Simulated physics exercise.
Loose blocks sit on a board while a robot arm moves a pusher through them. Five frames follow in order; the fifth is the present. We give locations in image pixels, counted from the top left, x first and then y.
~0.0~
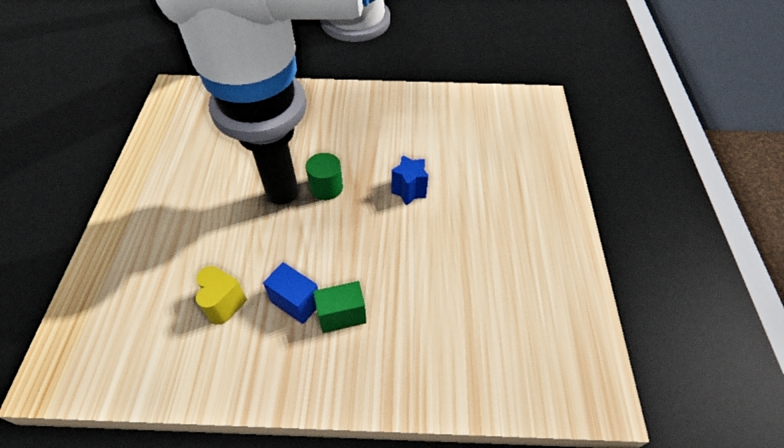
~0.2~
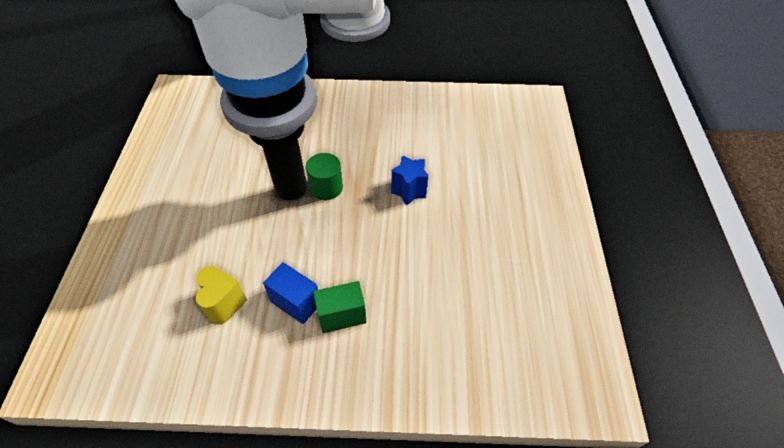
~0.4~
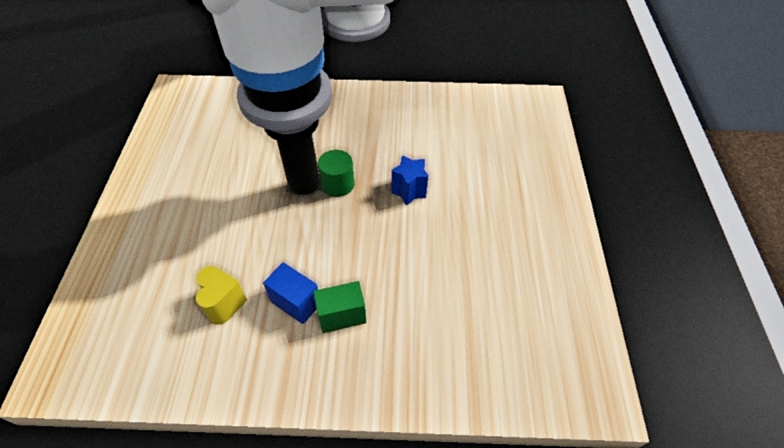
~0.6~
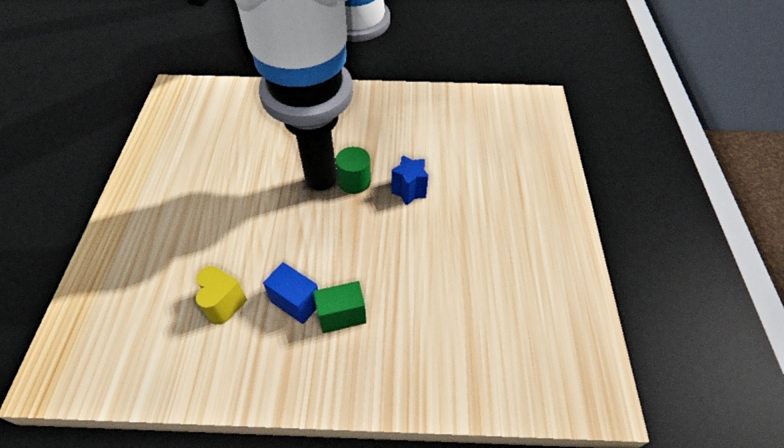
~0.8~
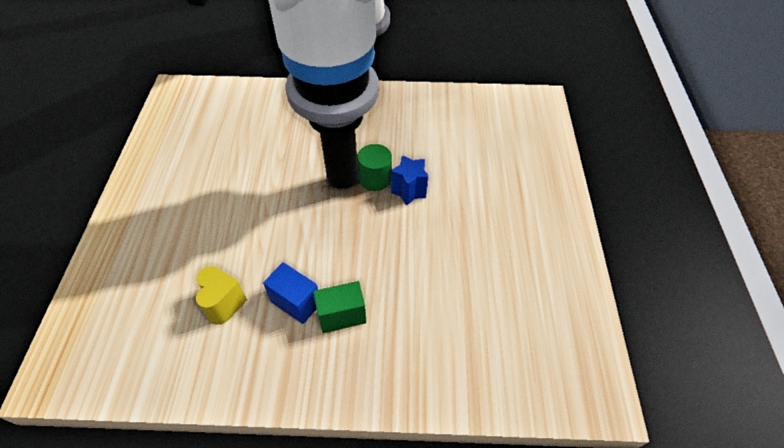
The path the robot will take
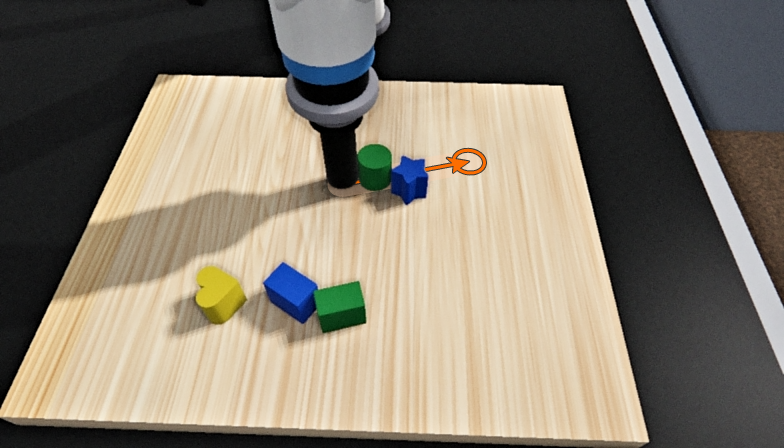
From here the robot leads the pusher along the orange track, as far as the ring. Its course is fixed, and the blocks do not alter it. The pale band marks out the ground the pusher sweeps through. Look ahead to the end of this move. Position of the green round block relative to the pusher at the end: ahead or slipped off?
The pusher still has it in front.
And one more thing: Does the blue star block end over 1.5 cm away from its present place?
Short answer: Yes.
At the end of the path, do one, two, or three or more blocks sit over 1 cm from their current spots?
Displaced: Two.
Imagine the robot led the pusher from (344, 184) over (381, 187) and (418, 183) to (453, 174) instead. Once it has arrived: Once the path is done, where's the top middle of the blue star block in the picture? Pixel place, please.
Expect it around (465, 174).
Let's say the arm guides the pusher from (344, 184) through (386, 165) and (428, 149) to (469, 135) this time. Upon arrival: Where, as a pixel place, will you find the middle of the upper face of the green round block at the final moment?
The middle of its upper face should be somewhere near (453, 145).
Path on the board, straight from (344, 184) to (469, 161).
The first path, step by step. One third of the way, pusher (387, 170); green round block (419, 147); blue star block (425, 170), turned 50° clockwise.
Two thirds of the way, pusher (430, 162); green round block (461, 137); blue star block (438, 170), turned 115° clockwise.
At the end, pusher (471, 154); green round block (499, 126); blue star block (439, 170), turned 120° clockwise.
